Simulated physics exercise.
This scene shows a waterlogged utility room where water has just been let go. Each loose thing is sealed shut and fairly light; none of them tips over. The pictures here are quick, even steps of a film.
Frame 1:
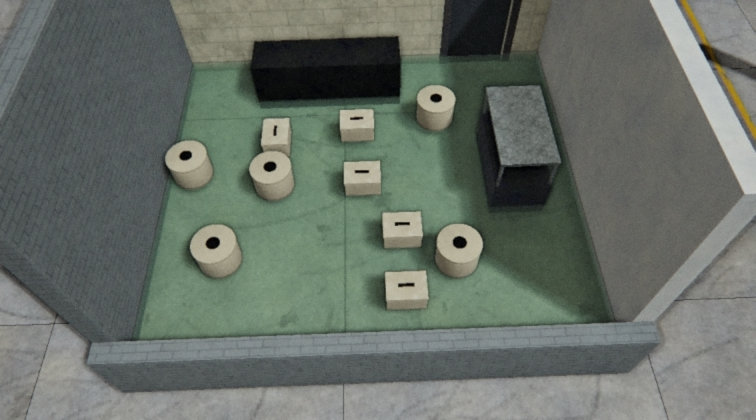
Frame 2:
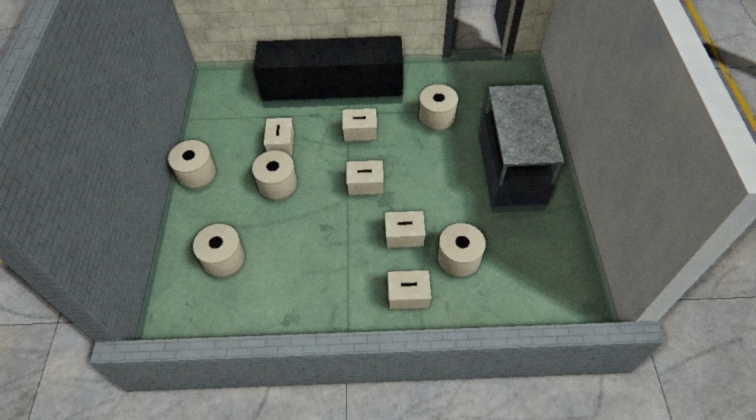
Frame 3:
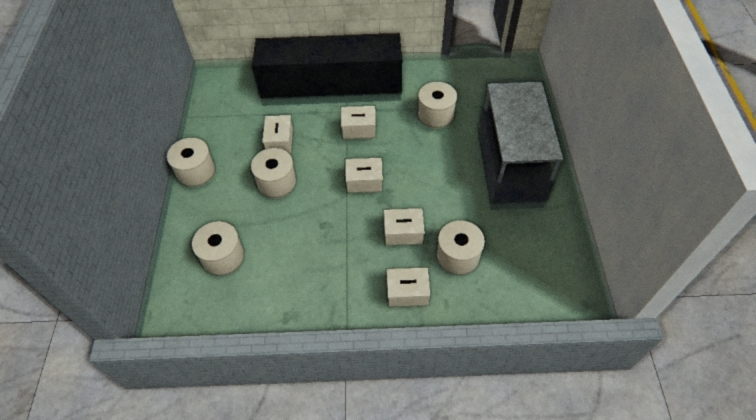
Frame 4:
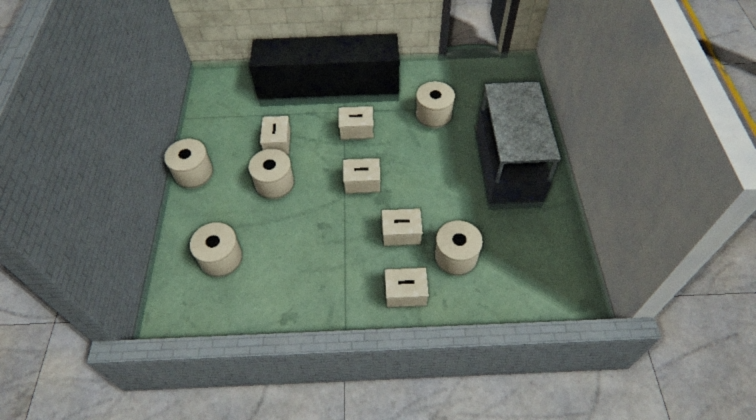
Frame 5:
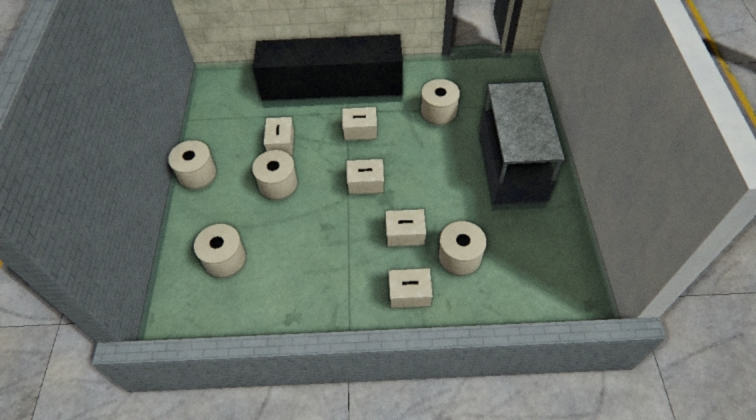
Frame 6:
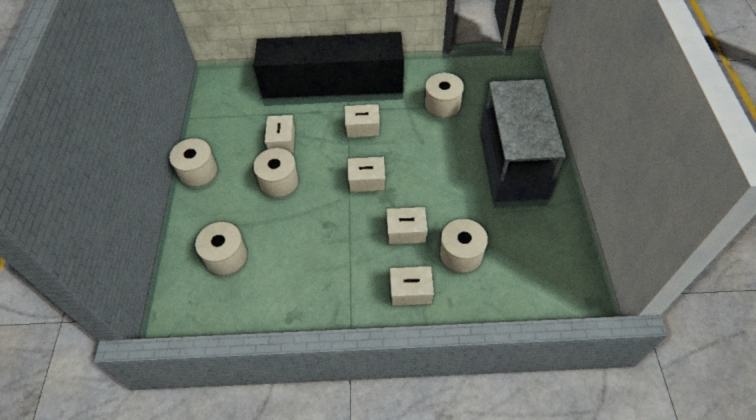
The door in the back wall opened, then the round, pale tub nearest it drifted slightly back and to the right, while the other tubs and boxes stayed put across the green floor.
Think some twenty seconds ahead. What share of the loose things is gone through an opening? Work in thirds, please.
That would be under a third.
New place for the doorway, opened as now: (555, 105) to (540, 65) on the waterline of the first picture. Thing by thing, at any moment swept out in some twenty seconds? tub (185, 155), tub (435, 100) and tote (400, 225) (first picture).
In the order given: Retained, flushed out, retained.
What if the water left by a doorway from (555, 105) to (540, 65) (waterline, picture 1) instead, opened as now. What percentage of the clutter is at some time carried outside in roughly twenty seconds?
Close to 30 percent.
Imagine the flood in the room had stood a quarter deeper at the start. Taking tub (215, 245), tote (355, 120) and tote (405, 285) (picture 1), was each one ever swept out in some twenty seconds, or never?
Held back, then escapes, then held back.
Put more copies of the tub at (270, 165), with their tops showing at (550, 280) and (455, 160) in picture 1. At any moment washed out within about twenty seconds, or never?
In the order listed: Held back, then flushed away.
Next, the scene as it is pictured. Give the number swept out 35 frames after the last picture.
All told, it is 2.
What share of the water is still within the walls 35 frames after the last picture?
70 %.
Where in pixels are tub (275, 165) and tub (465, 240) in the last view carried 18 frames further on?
Around (304, 153) and (481, 217).
A moment on, 0 of 10 are out; 10 afloat.
Next, 2 of 10 are out; 8 afloat.
Later, 2 of 10 are out; 8 afloat.
In the end, 3 of 10 are out; 7 afloat.
